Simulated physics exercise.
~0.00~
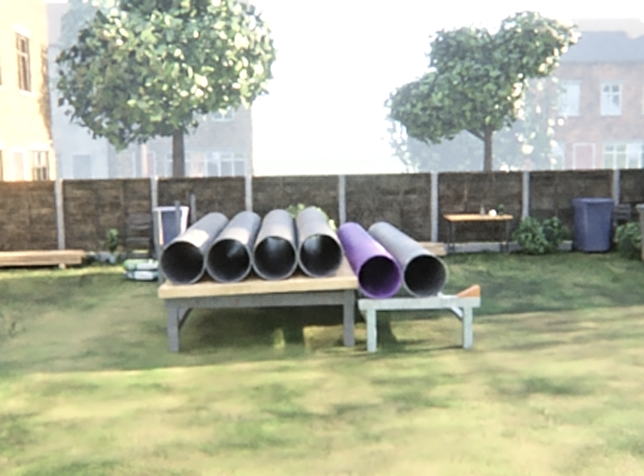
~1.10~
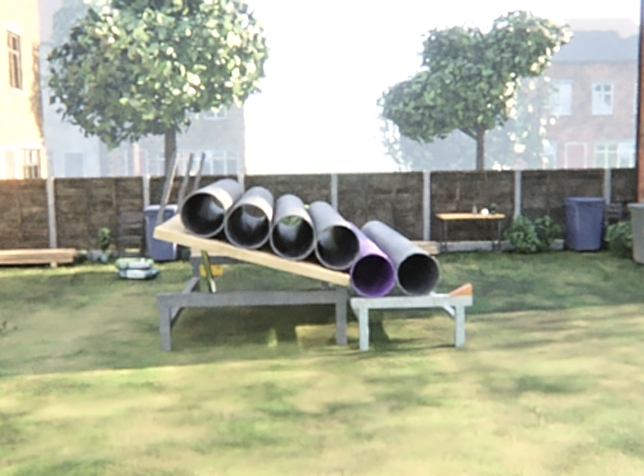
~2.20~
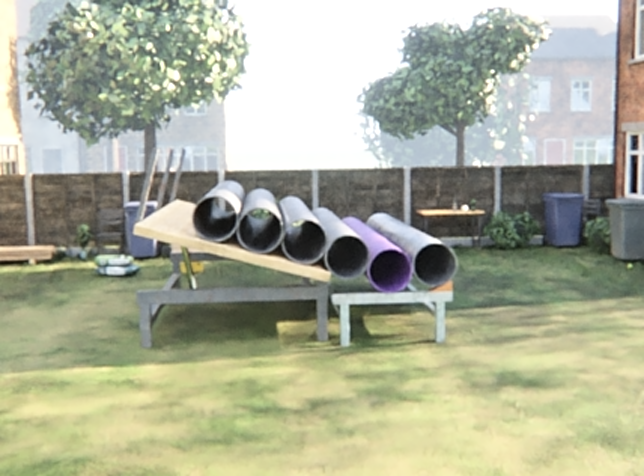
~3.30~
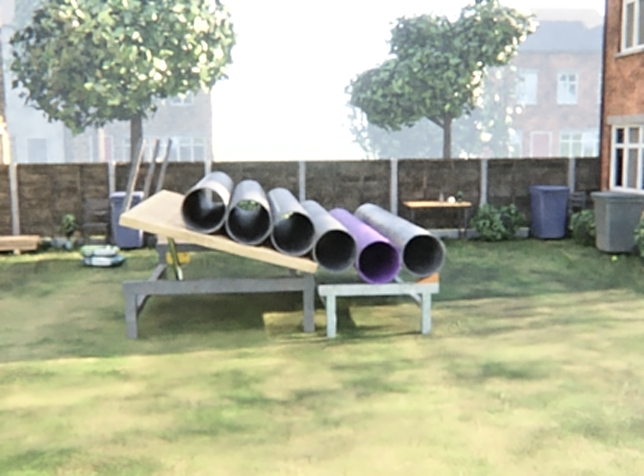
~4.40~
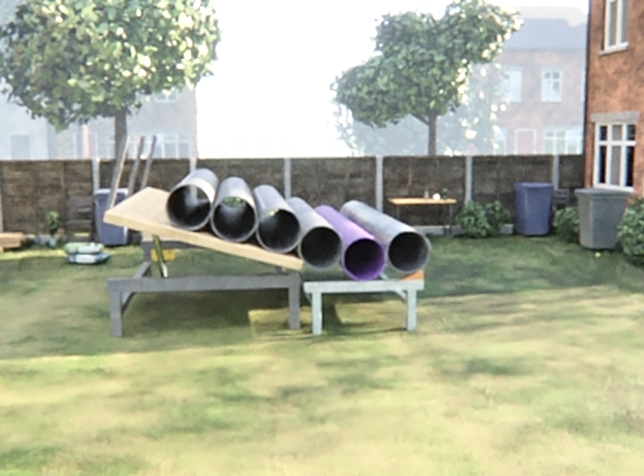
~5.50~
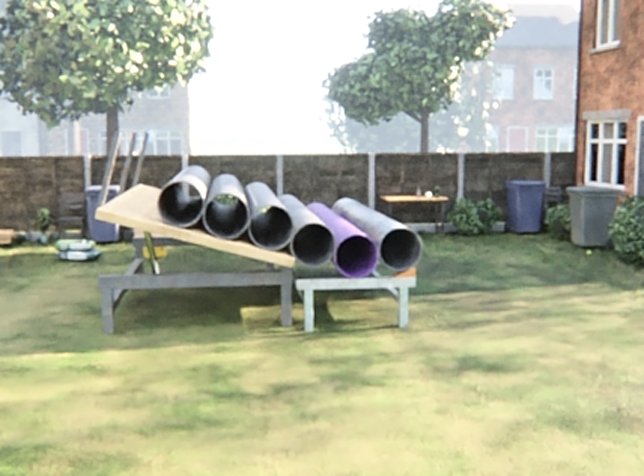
Six plastic pipes, one purple, shifting right as a wooden deck tilts, then resting in a sloping row without any falling off.
